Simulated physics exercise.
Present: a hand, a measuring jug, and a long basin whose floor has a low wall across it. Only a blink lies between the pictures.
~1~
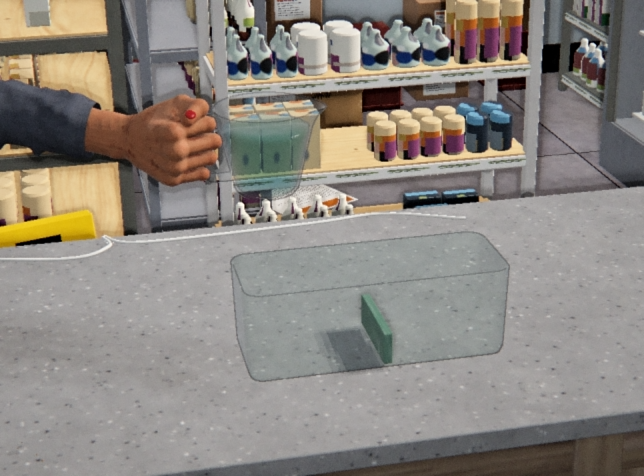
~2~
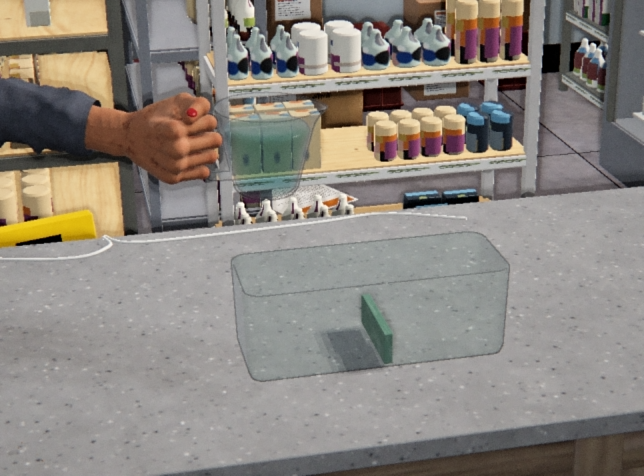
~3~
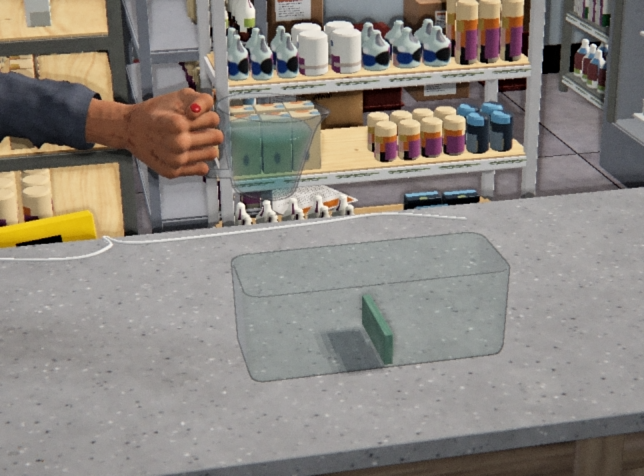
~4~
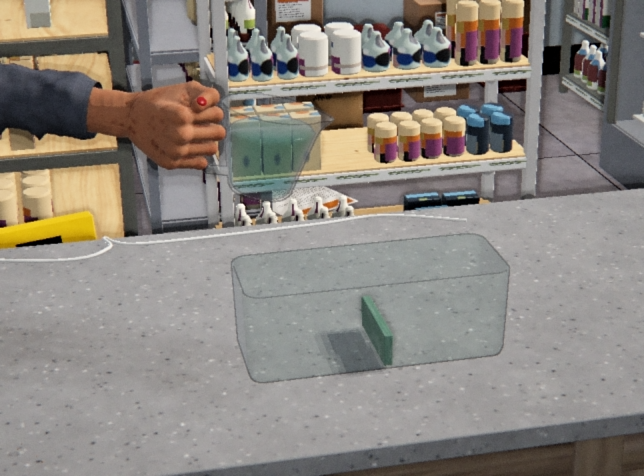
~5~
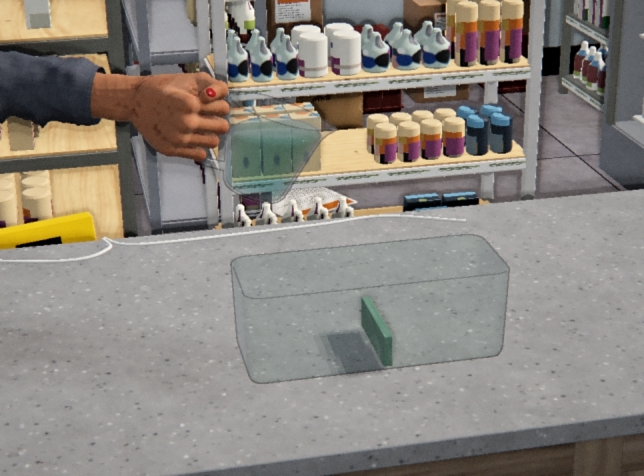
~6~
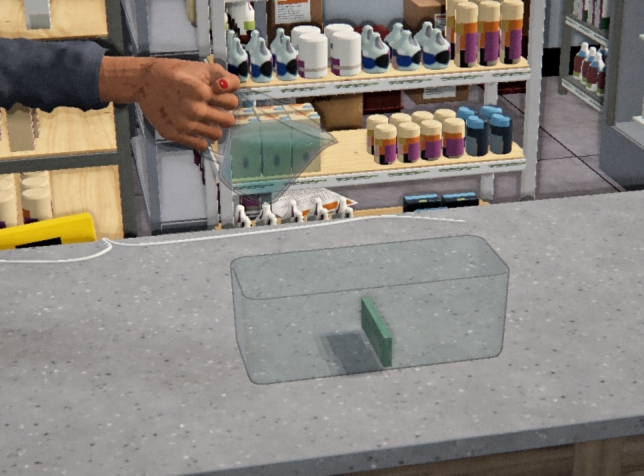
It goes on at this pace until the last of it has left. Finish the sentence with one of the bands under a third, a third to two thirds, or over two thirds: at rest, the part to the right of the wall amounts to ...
At rest, the part to the right of the wall amounts to a third to two thirds.
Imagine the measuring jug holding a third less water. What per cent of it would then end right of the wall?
Estimated share: Close to 15 per cent.
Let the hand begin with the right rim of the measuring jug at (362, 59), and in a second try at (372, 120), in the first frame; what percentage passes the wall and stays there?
The first gives 90 %, the second 95 %.
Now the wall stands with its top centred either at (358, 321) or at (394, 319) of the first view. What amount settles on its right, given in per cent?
It works out to around 80 per cent for the first and around 15 per cent for the second.
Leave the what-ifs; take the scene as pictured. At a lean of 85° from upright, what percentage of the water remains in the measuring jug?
About 50 %.
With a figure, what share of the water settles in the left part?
That is roughly 55 percent of it.
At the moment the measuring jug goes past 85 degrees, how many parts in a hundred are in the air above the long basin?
Share: Approx. 30 %.
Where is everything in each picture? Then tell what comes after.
In the first frame, it leans 0°; its right rim is at (326, 104); the water meets the walls at (220, 129) and (309, 121); the long basin's rim runs from (237, 278) to (496, 251); the wall's top is at (377, 315).
In the second frame, it leans 1°; its right rim is at (328, 105); the water meets the walls at (221, 128) and (308, 122).
In the third frame, it leans 5°; its right rim is at (330, 110); the water meets the walls at (223, 128) and (311, 124).
In the fourth frame, it leans 11°; its right rim is at (334, 117); the water meets the walls at (226, 129) and (315, 125).
In the fifth frame, it leans 20°; its right rim is at (337, 128); the water meets the walls at (228, 132) and (321, 128).
In the sixth frame, it leans 29°; its right rim is at (339, 140); the water meets the walls at (229, 136) and (332, 133).
A moment on, the measuring jug is tipped on its side and 50 per cent is still to pour, 3 is left of the wall and 15 right of it.
Next, the measuring jug is tipped right over and 6 per cent is still to pour, 39 is left of the wall and 42 right of it.
Then the measuring jug is tipped right over and 0 per cent is still to pour, 55 is left of the wall and 43 right of it.
Later the measuring jug is tipped right over and 0 per cent is still to pour, 55 is left of the wall and 43 right of it.
At rest 55 per cent lies left of the wall, 44 right of it and 1 outside.
